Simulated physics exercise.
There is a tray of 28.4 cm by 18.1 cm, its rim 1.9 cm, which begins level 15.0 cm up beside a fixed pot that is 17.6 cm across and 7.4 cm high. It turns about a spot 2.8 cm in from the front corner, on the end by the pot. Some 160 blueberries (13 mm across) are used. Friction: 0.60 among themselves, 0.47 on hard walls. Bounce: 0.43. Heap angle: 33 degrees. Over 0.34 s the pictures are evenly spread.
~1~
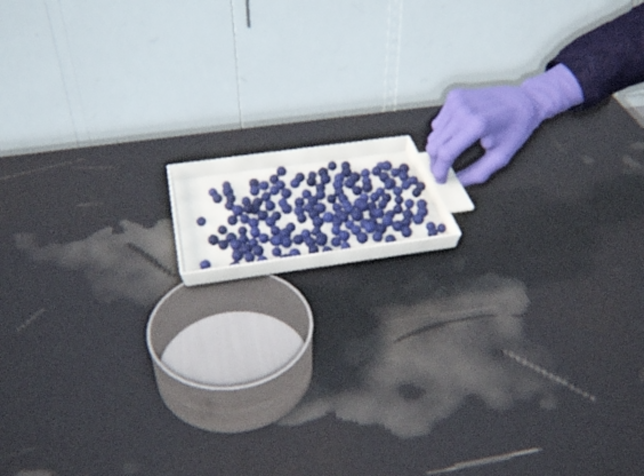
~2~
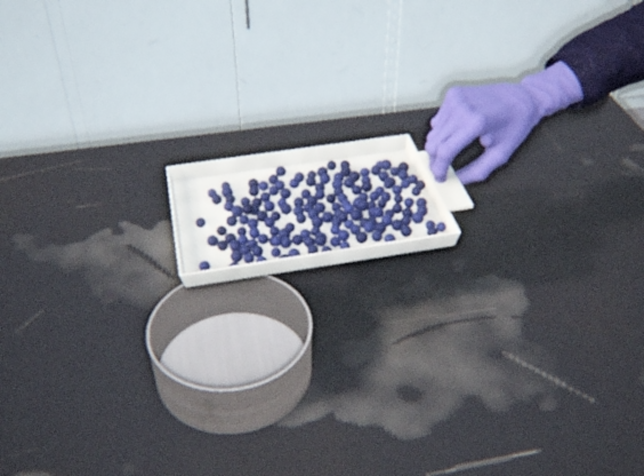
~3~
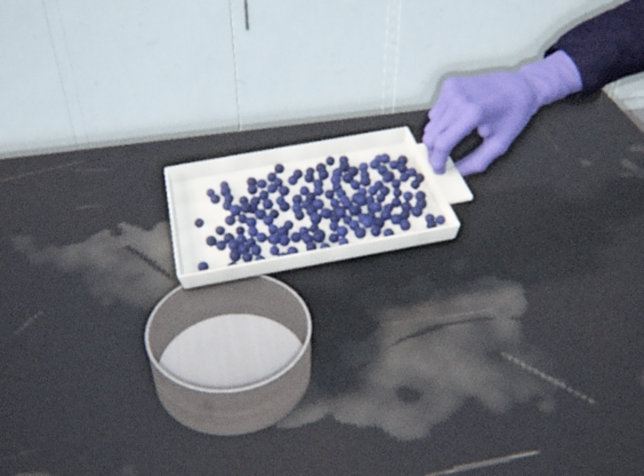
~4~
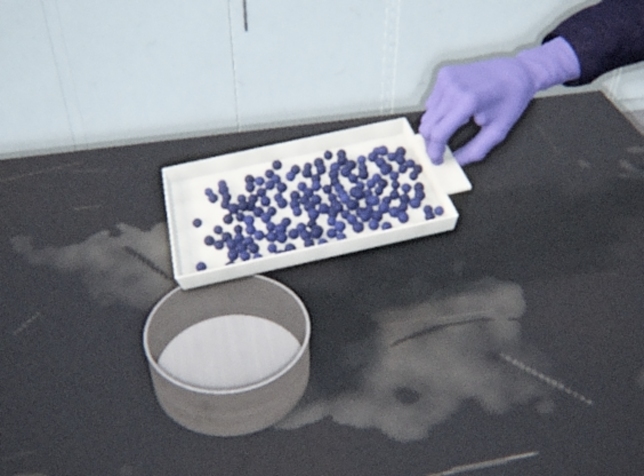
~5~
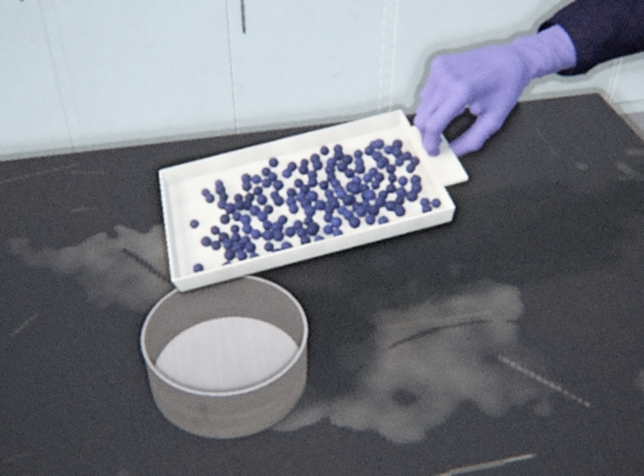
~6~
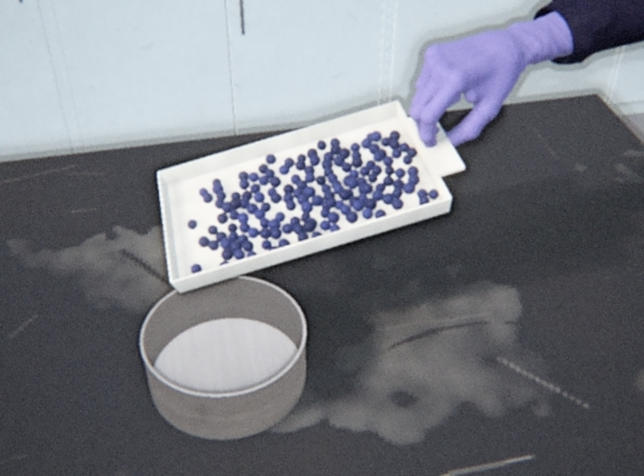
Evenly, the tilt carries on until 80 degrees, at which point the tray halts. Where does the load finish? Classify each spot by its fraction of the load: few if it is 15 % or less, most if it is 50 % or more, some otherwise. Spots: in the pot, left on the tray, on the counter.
Pot: Few. Left on the tray: Most. Counter: Few.
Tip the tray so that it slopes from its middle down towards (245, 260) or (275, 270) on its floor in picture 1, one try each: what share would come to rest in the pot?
Approximately 5 percent, then 5 percent.
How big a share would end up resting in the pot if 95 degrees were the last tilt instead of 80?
Roughly 15 %.
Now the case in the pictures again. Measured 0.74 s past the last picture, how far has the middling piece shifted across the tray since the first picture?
By then it sits near 8 cm from where it began.
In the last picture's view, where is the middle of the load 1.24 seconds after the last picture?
Near (186, 194).
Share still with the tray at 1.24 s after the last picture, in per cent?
About 95 per cent.
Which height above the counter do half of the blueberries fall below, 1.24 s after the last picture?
The halfway mark sits at about 22 cm.
Then, 0.74 s after the last picture, tilt 44 degrees; the tray holds 100 %, the pot 0 %.
Then, 1.24 s after the last picture, tilt 65 degrees; the tray holds 95 %, the pot 0 %.
Then, 1.80 s after the last picture, tilt 80 degrees; the tray holds 95 %, the pot 0 %.
In the end, pot 0 %, tray 95 %, counter 5 %.
